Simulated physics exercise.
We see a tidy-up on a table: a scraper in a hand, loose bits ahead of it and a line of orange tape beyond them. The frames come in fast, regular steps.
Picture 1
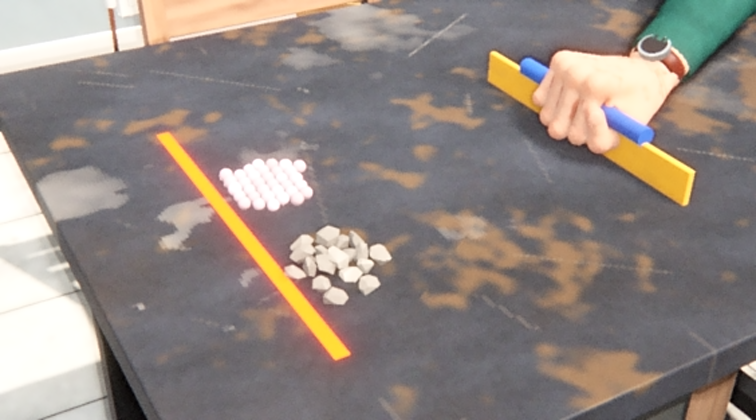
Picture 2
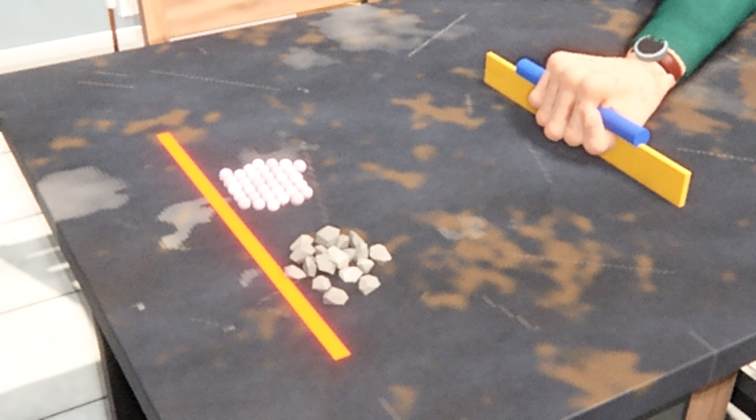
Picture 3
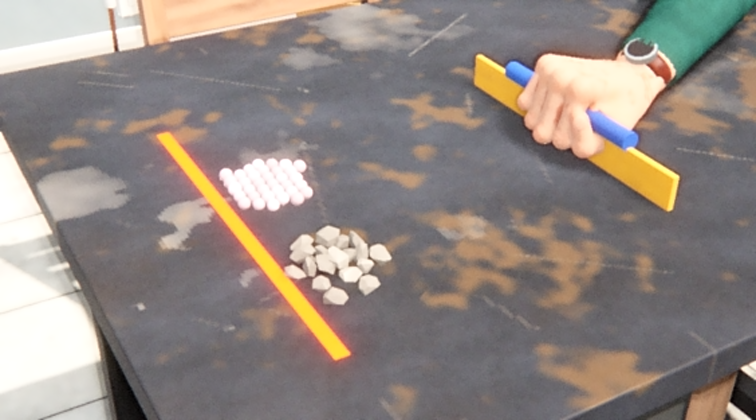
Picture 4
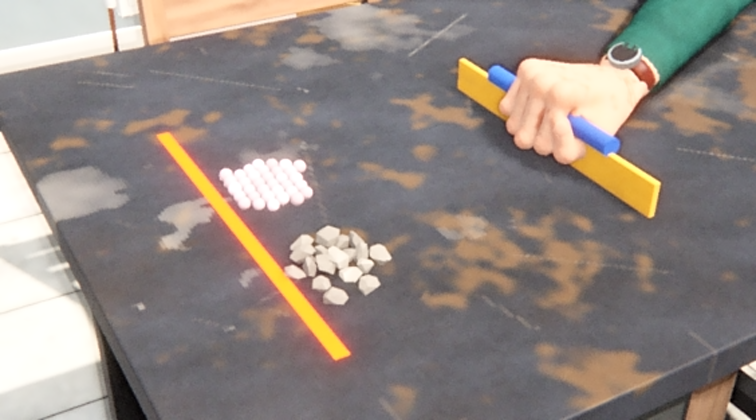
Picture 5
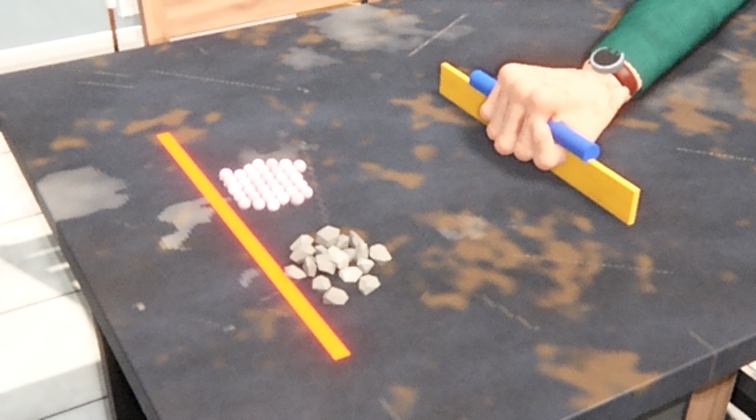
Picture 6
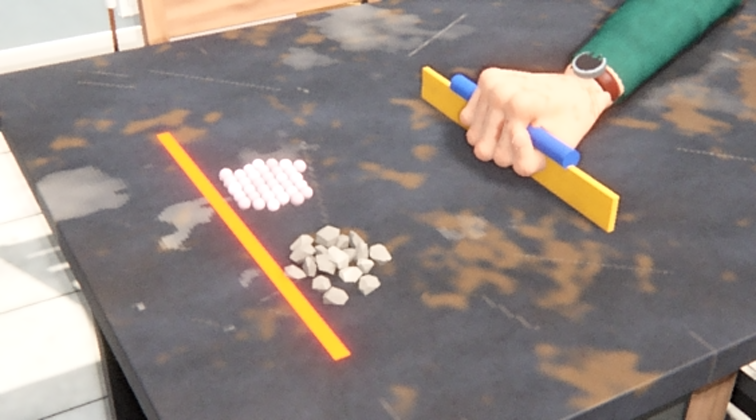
A hand slides a yellow scraper slowly left across the dark table toward motionless pearls and gravel.
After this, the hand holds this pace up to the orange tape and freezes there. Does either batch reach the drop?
In the end the front batch stays on top, and the back batch loses pieces over the edge.
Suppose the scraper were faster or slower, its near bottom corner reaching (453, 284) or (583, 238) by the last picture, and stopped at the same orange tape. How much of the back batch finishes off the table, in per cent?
In turn 100 and 100 in a hundred.
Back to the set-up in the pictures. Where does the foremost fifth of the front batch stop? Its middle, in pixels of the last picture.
Close to (207, 303).
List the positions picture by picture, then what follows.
Scraper at (673, 177), at rest; orange tape at (170, 143), well back from the edge; edge at (85, 279); front batch at (345, 257), a few bits of gravel; back batch at (273, 185), some sugar pearls, in the first picture.
Scraper at (669, 178); back batch at (273, 185), in the second picture.
Scraper at (657, 182); front batch at (345, 257), in the third picture.
Scraper at (638, 188); back batch at (273, 185), in the fourth picture.
Scraper at (618, 195); front batch at (345, 257), in the fifth picture.
Scraper at (598, 202); orange tape at (170, 143); edge at (85, 279); front batch at (345, 257); back batch at (273, 185), in the sixth picture.
Then, 0.37 s after the last picture, scraper still moving, near (375, 162); front batch all on the table, its front near (295, 272); back batch all on the table, its front near (244, 203).
Then, 0.77 s after the last picture, scraper stopped at the orange tape; front batch all on the table, its front near (198, 309); back batch all on the table, its front near (155, 213).
Then, 1.05 s after the last picture, scraper stopped at the orange tape; front batch all on the table, its front near (195, 311); back batch all on the table, its front near (42, 225).
At rest, scraper stopped at the orange tape; front batch all on the table, its front near (195, 311); back batch nearly all over the edge.
